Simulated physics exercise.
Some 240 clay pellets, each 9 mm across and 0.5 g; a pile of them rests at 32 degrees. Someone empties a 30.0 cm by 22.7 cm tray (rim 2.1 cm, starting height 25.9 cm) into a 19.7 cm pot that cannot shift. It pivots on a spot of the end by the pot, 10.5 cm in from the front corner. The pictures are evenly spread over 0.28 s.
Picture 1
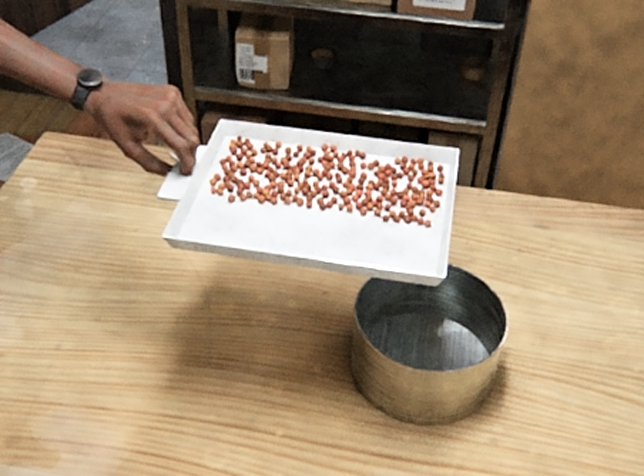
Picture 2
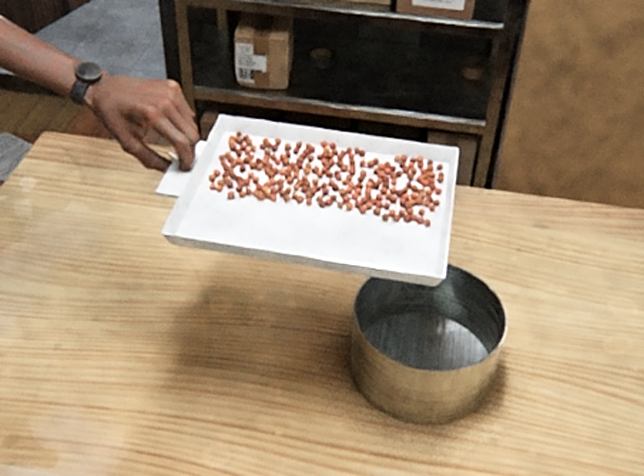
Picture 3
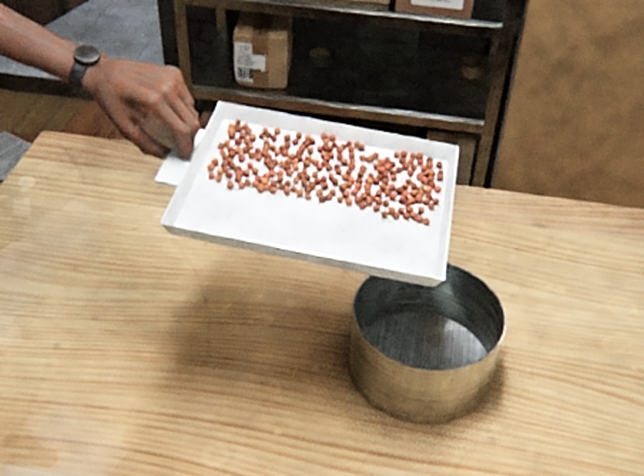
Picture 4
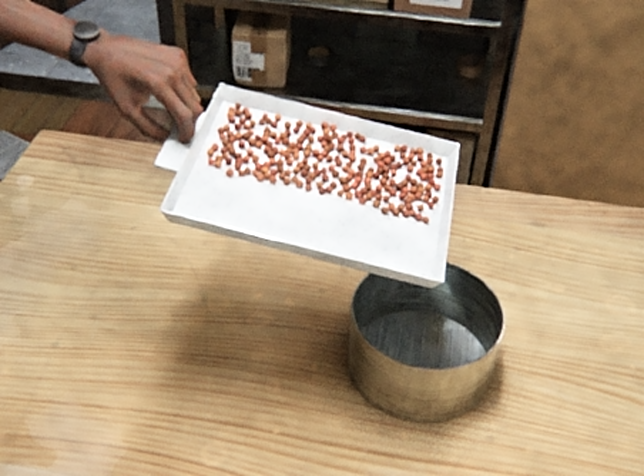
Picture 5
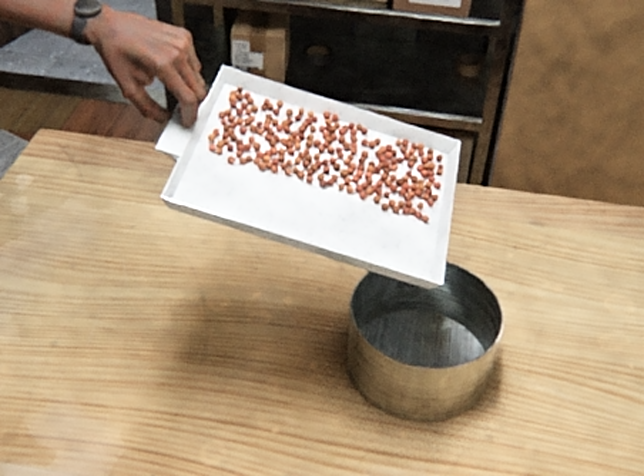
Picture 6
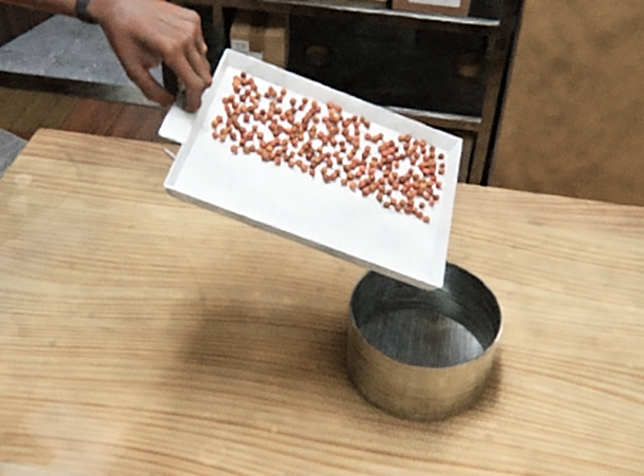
A hand slowly tilts a white tray of small reddish-brown pellets above a metal pot.
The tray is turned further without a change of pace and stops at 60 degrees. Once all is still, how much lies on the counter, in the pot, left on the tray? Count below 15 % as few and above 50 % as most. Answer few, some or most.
Counter: Some, pot: Few, tray: Most.
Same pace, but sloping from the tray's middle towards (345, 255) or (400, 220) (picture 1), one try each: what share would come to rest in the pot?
About 0 and 10 per cent.
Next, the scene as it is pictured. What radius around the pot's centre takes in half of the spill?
About 22 cm.
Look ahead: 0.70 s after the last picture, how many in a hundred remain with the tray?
Some 70 per cent of the load.
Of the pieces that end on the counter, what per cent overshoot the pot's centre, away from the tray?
About 90 per cent.
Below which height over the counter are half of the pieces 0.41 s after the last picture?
Some 30 cm.
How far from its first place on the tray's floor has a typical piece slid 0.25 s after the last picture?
About 5 cm.
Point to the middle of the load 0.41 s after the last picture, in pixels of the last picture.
At about (423, 208).
Then, 0.25 s after the last picture, tilt 40 degrees; the tray holds 100 %, the pot 0 %.
Then, 0.41 s after the last picture, tilt 53 degrees; the tray holds 100 %, the pot 0 %.
Then, 0.70 s after the last picture, tilt 60 degrees; the tray holds 70 %, the pot 0 %.
In the end, counter 25 %, pot 5 %, tray 65 %.
